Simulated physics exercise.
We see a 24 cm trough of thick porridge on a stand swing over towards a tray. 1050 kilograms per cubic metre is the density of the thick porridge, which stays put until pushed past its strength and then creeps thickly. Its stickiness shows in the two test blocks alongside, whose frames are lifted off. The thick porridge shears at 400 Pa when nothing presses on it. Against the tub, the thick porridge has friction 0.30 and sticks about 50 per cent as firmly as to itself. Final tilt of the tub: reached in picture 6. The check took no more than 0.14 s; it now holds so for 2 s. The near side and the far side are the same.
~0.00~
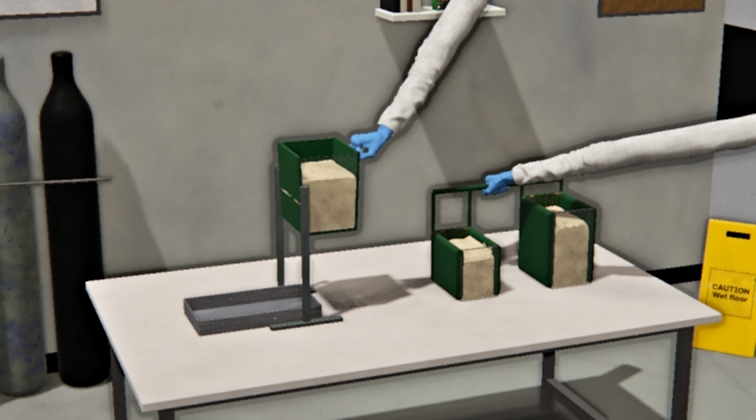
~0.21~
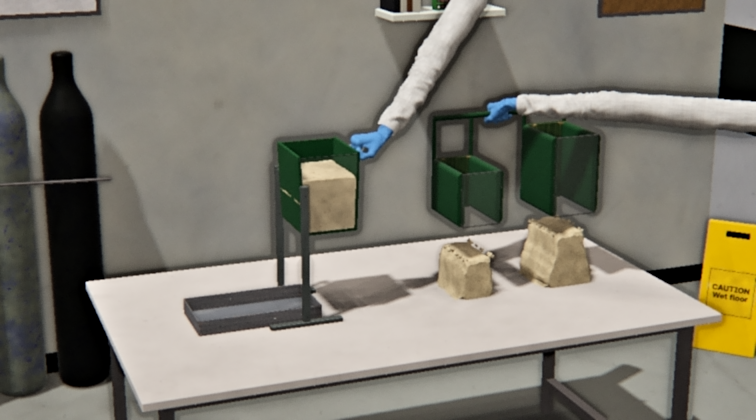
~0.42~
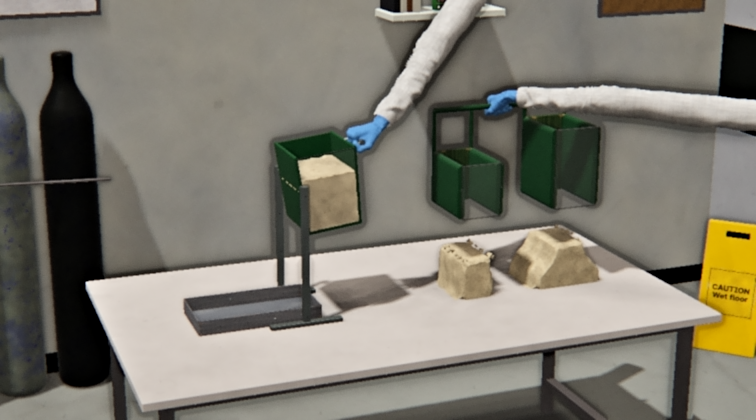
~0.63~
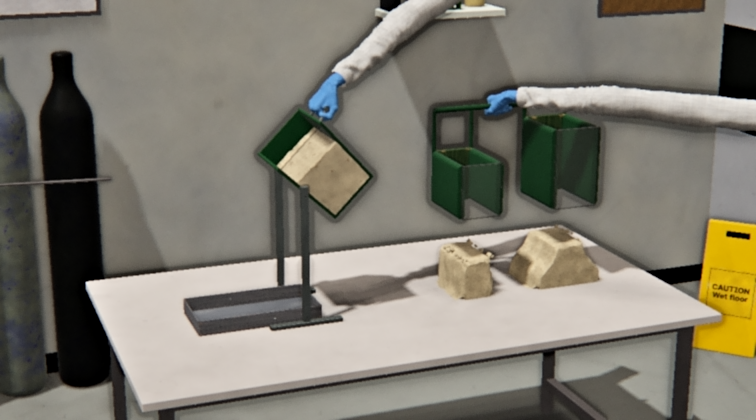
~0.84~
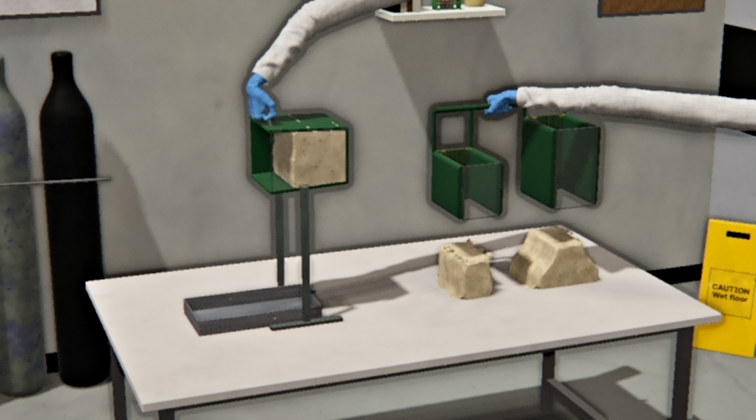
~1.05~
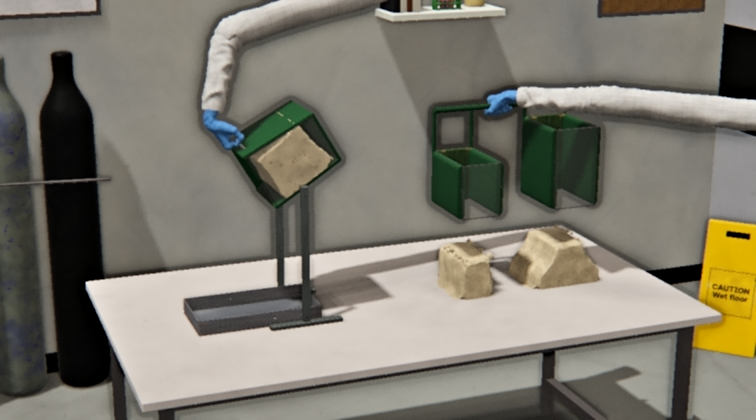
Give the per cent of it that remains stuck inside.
Some 0 per cent remains inside.
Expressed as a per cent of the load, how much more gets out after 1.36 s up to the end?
Later share of the load: Approx. 0 %.
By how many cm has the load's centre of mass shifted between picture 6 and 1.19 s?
Distance: About 11 cm.
After 1.19 s, the tub is at 120 degrees and holds 65 %.
After 1.36 s, the tub is at 120 degrees and holds 0 %.
After 1.53 s, the tub is at 120 degrees and holds 0 %.
After 1.70 s, the tub is at 120 degrees and holds 0 %.
After 3.05 s, the tub is at 120 degrees and holds 0 %.
